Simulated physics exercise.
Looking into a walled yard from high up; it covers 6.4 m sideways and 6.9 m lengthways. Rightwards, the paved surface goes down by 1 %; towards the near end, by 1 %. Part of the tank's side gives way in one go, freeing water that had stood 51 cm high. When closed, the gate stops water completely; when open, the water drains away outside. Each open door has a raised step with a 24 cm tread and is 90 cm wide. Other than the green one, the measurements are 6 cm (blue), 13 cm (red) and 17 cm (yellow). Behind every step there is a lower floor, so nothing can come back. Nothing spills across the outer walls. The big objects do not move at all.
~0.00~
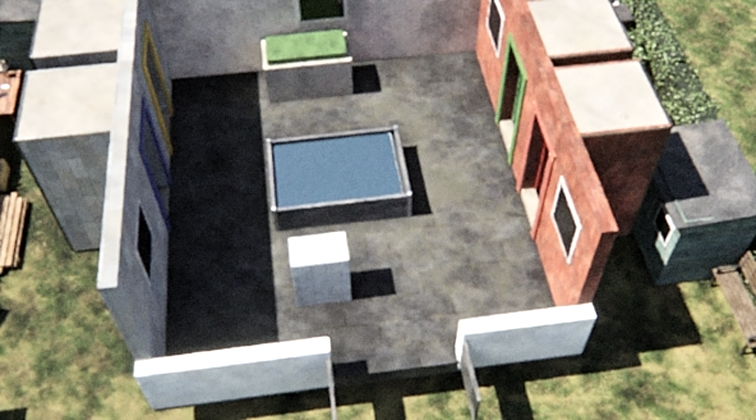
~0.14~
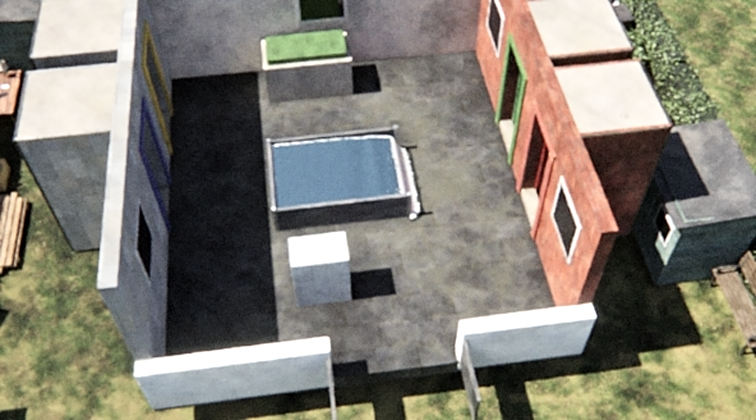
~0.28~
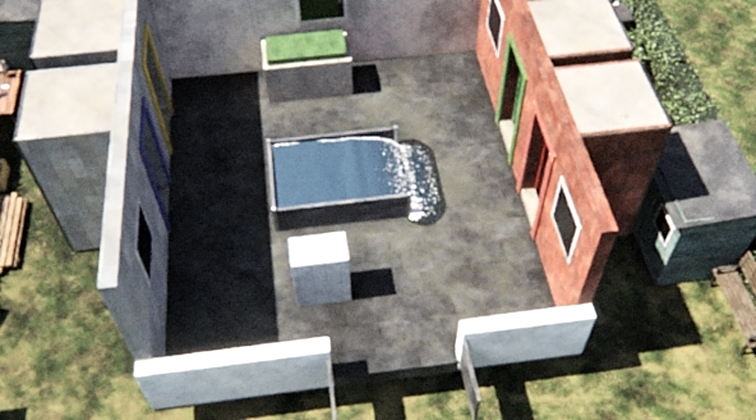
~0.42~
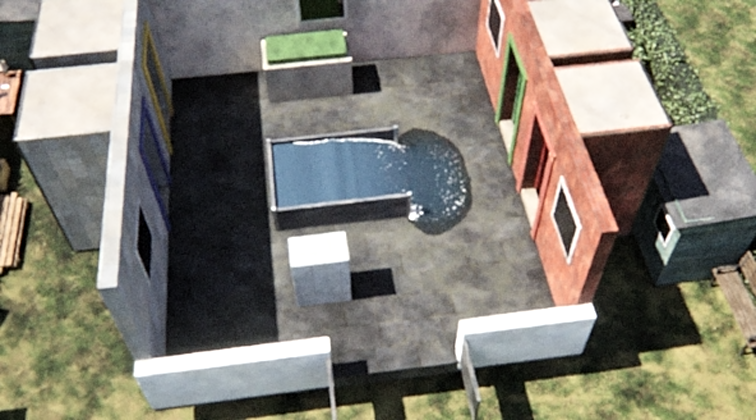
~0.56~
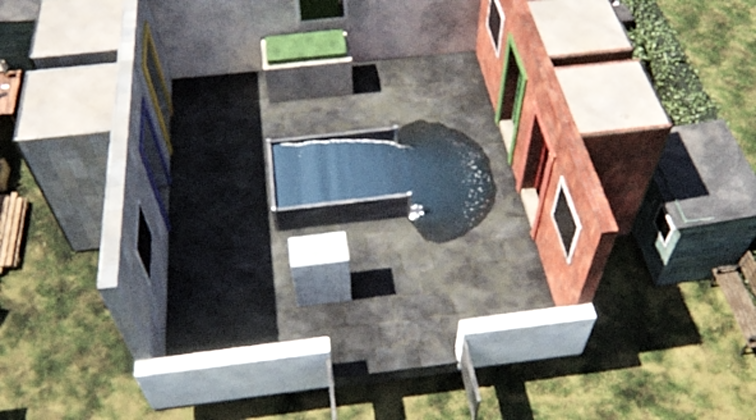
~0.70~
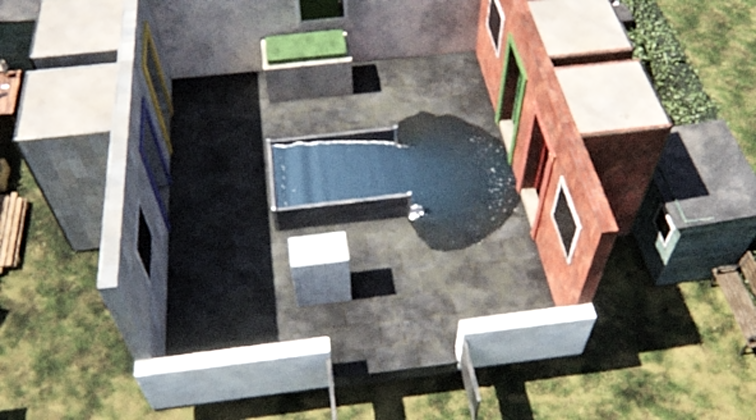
To begin with, a rectangular tank of still blue water sits in a walled grey yard, between a white block and a green-topped one. Its right side gives way and water pours out, foaming at first, then spreads rightward across the paving in a widening, rounded dark pool, nearing the green-framed door.
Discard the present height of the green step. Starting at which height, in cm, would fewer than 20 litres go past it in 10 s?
Starting at roughly 22 cm.
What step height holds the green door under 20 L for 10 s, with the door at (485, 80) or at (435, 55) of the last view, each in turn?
In turn: Roughly 8.5 cm, roughly 13.0 cm.
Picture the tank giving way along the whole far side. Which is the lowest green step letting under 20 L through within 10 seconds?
With that break, close to 6.0 cm.
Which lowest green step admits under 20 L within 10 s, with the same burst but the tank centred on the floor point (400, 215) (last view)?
About 11.5 cm.
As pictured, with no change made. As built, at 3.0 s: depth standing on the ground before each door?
Lab note, depth in cm: Green 22; blue 0; red 22; yellow 0.
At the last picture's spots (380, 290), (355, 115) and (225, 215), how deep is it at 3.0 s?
About 0, 0 and 0 cm.
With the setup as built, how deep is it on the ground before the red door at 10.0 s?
It works out to about 7.0 centimetres deep.
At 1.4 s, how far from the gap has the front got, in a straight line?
I make it some 3.0 m.
After 1.4 s water covers 20 % of the floor, deepest (32 cm) near (510, 175); 25 cm at the green door, 18 litres in over its 12 cm step.
After 3.0 s water covers 30 % of the floor, deepest (28 cm) near (557, 325); 22 cm at the green door, 118 litres in over its 12 cm step.
After 10.0 s water covers 85 % of the floor, deepest (9 cm) near (549, 337); 6 cm at the green door, 150 litres in over its 12 cm step.
At the green door as built, the water arrived by 0.8 s and peaked near 27 cm at 2.0 s.
With a step of 19 cm, 45 litres would have come in within the 10 s; with 25.5 cm, 6 litres. So under 20 litres takes about 22 cm.
